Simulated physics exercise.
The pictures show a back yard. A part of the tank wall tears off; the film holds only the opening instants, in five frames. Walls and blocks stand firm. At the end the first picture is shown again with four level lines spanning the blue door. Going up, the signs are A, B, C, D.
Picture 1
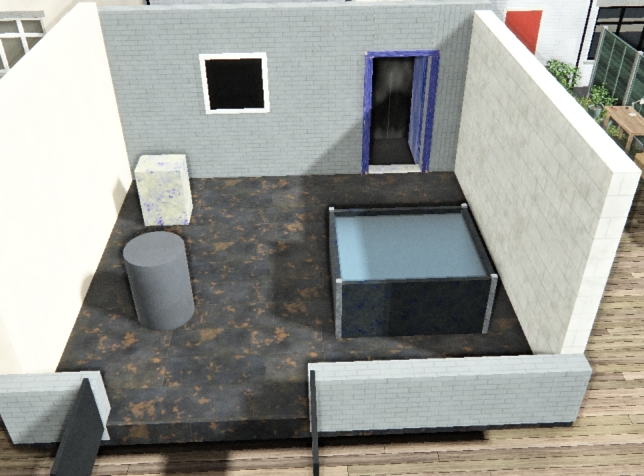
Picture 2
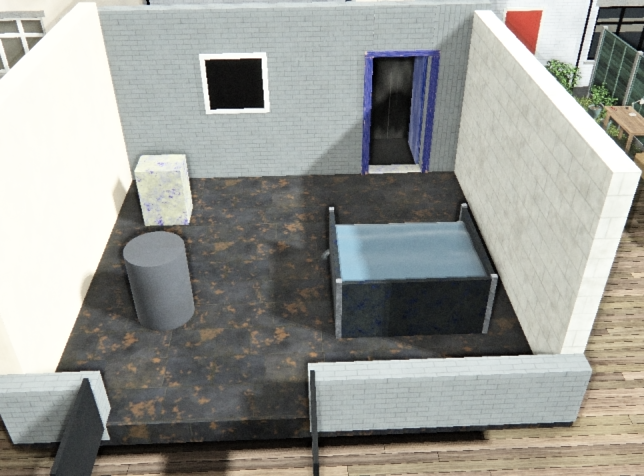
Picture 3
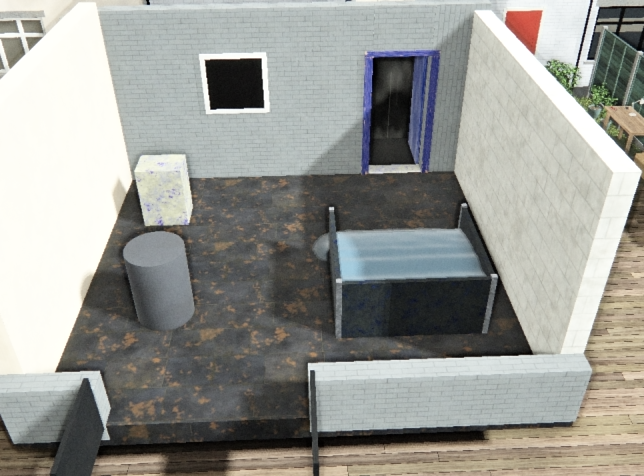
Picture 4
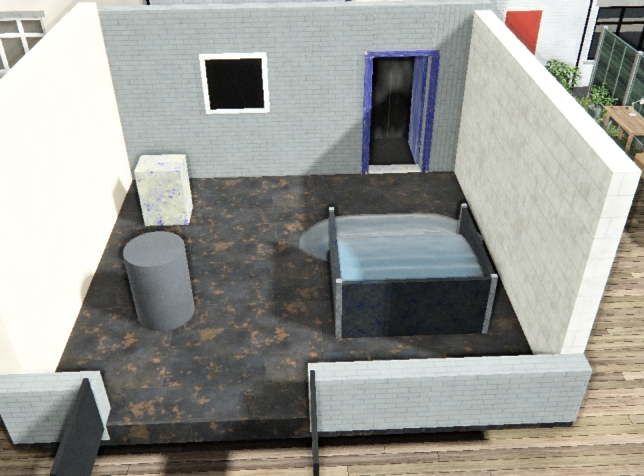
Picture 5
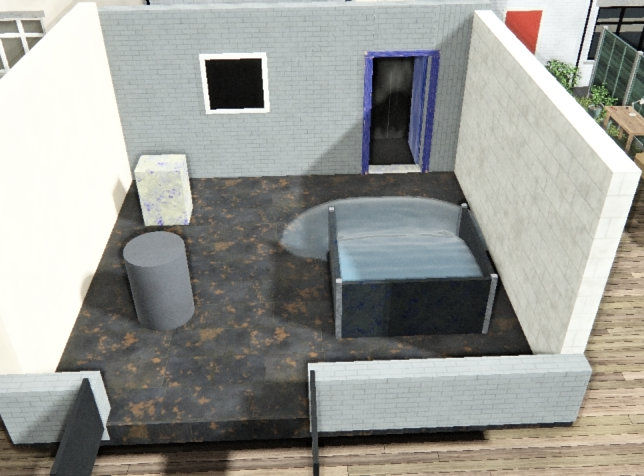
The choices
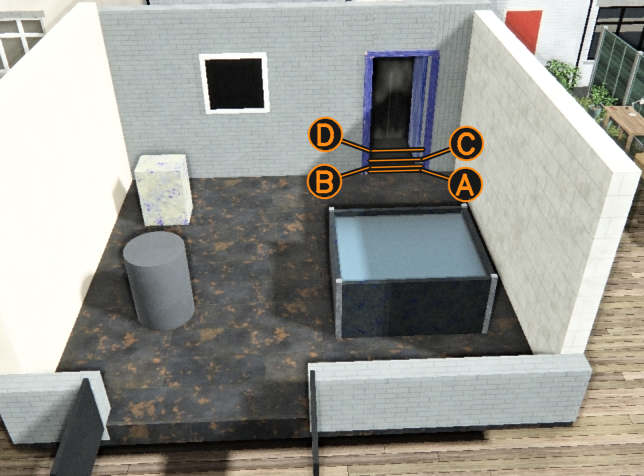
Water in a dark square tank sinking and spreading out across the walled yard's ground, leftward and back toward the blue doorway.
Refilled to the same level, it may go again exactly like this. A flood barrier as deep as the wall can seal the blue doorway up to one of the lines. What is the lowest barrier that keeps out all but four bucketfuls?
Height D.
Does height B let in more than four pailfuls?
Yes, it does.
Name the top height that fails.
The answer is C.
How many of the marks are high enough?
One of them.
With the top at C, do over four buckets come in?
Yes, that goes wrong.
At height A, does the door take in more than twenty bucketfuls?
Yes, it does.
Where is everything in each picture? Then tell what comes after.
Water in the tank at rest, its middle at (406, 247); foot of the blue doorway at (395, 173); open gate at (204, 364).
Water covers 2 % of the ground, its front hidden from here.
Water covers 5 % of the ground, its front hidden from here.
Water covers 10 % of the ground and shows as far out as (307, 246).
Water covers 16 % of the ground and shows as far out as (457, 208).
On the marked copy, A at (395, 170); B at (395, 166); C at (395, 160); D at (396, 150); from the bottom up A, B, C, D.
For height A, dozens of bucketfuls pour in.
For height B, dozens of bucketfuls pour in.
For height C, about 11 bucketfuls get in.
For height D, a splash gets over, under a bucket.
